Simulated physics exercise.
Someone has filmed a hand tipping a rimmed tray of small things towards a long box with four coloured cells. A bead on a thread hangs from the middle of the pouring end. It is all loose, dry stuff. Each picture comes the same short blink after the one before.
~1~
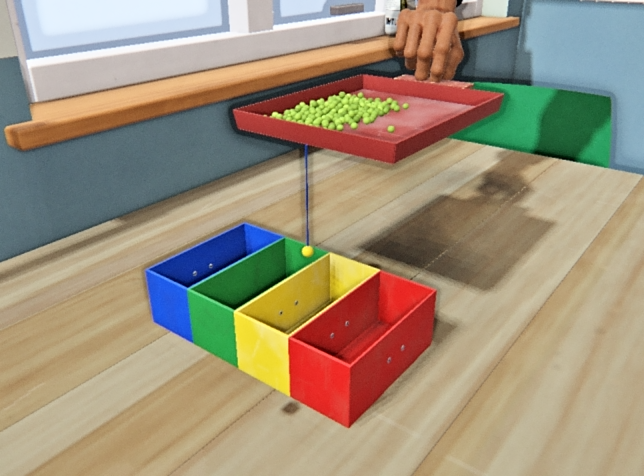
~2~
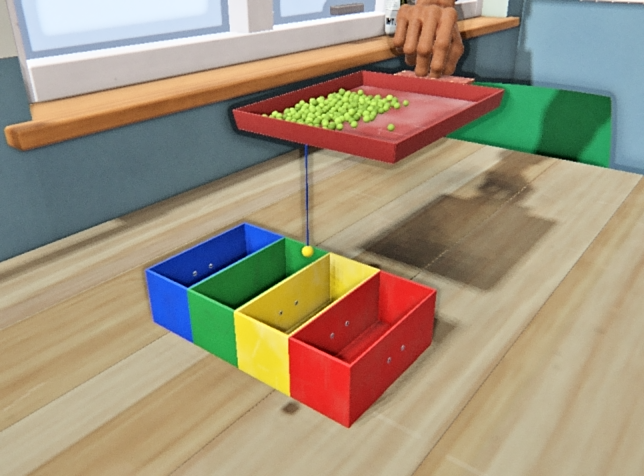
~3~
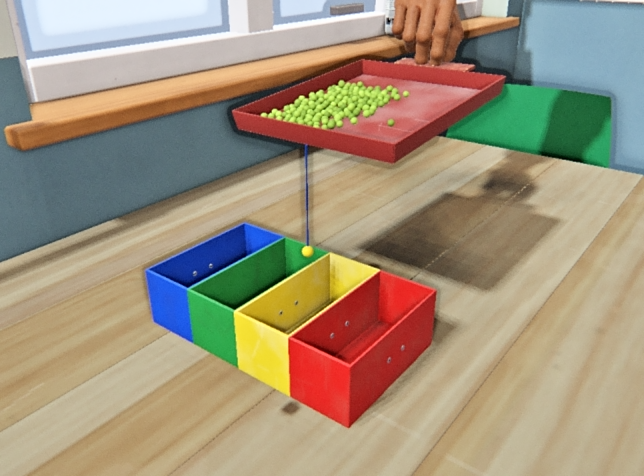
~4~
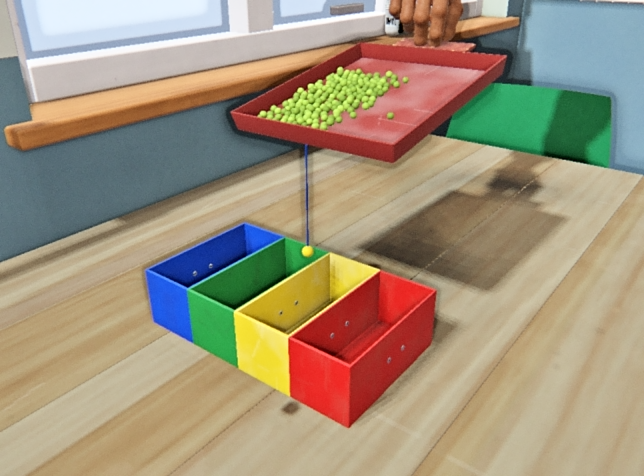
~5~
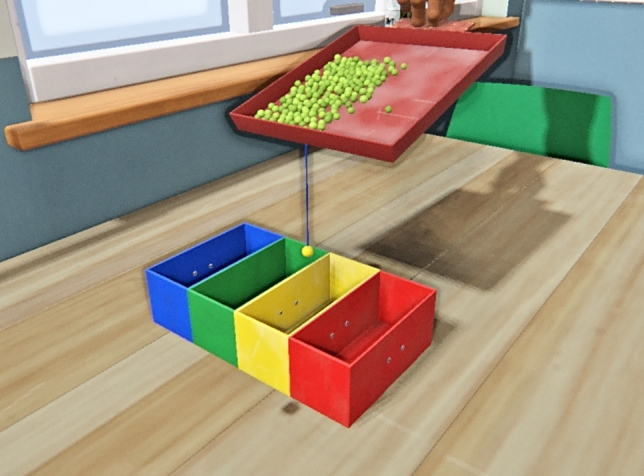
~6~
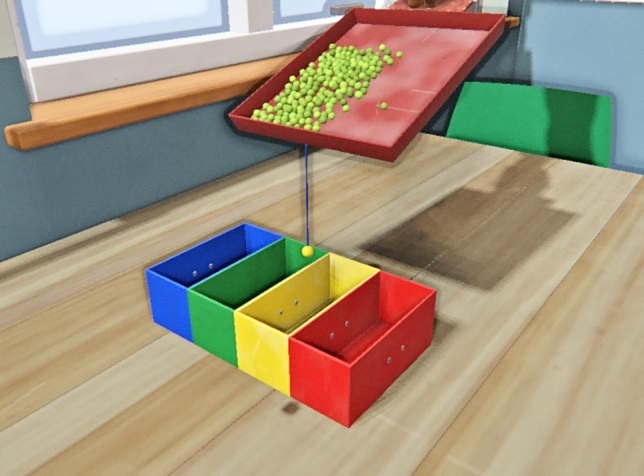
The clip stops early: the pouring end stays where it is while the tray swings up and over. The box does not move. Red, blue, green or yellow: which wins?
The green cell gets the most.
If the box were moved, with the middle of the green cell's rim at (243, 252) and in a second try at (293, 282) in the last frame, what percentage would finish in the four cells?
About 90 and 90 per cent.
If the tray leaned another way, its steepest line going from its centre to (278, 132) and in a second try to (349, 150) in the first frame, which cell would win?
First blue, then red.
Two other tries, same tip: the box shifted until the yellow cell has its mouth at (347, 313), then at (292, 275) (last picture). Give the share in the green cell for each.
First some 30, then 40 per cent.
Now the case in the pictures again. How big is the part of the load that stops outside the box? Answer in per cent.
Roughly 0 in a hundred.
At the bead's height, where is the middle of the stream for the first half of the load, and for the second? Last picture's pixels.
Early half (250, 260), late half (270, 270).
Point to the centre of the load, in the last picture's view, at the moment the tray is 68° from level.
At about (287, 105).
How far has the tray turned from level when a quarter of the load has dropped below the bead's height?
At about 105°.
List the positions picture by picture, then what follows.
Corners of the pouring end (237, 110) and (394, 142), level; middle of the load (334, 112), dried peas; bead on its thread (308, 252); blue cell (170, 301); green cell (213, 323); yellow cell (262, 348); red cell (319, 376), in the first frame.
Corners of the pouring end (237, 110) and (394, 142), level; middle of the load (334, 110), in the second frame.
Corners of the pouring end (236, 110) and (393, 142), tipped barely, level across its low end; middle of the load (334, 105), in the third frame.
Corners of the pouring end (235, 111) and (392, 142), tipped a little, level across its low end; middle of the load (333, 97), in the fourth frame.
Corners of the pouring end (234, 112) and (391, 143), tipped clearly, level across its low end; middle of the load (331, 89), in the fifth frame.
Corners of the pouring end (233, 114) and (389, 144), tipped clearly, level across its low end; middle of the load (326, 84), the larger part on the move; blue cell (170, 301); green cell (213, 323); yellow cell (262, 348); red cell (319, 376), in the sixth frame.
Just after the last frame, tray tipped steeply; every one on the tray.
A moment on, tray tipped past a quarter turn; roughly a quarter on the tray; roughly a quarter in the green cell; about a tenth in the blue cell; about a tenth in the yellow cell; just a few in the red cell; roughly a third falling or outside the box.
Further on, tray tipped past a quarter turn; roughly half in the green cell; roughly a quarter in the yellow cell; roughly a quarter in the blue cell; about a tenth in the red cell; just a few falling or outside the box.
When it is over, tray tipped past a quarter turn; roughly half in the green cell; roughly a quarter in the yellow cell; roughly a quarter in the blue cell; about a tenth in the red cell; just a few outside the box.
